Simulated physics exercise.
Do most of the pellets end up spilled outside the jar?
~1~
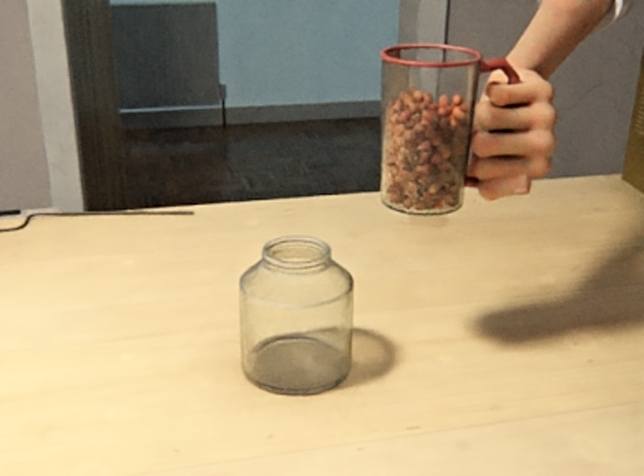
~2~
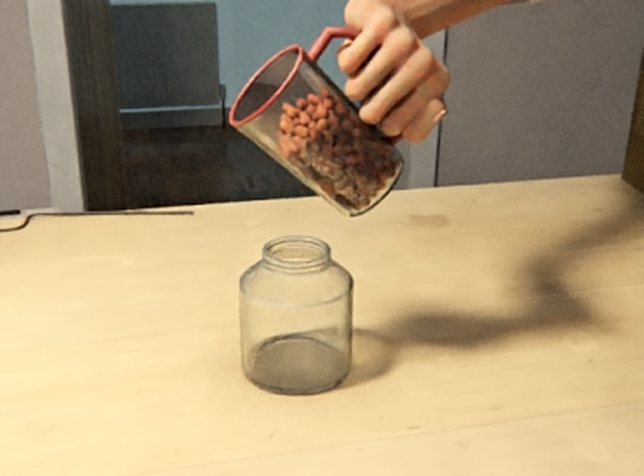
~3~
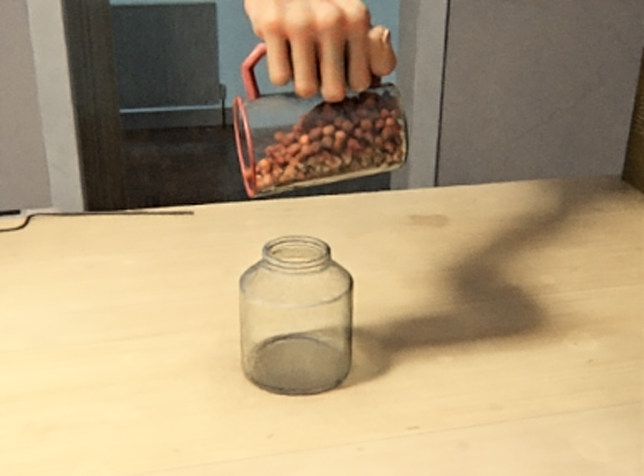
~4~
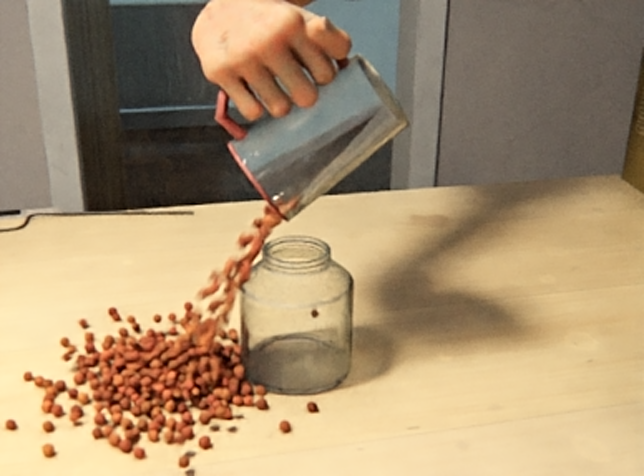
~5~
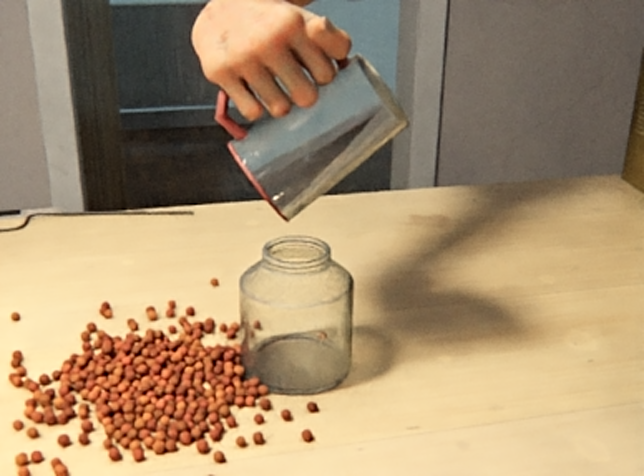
Yes, nearly all of the pellets end up on the table to the left of the jar. The jar stays empty and the cup is emptied out.
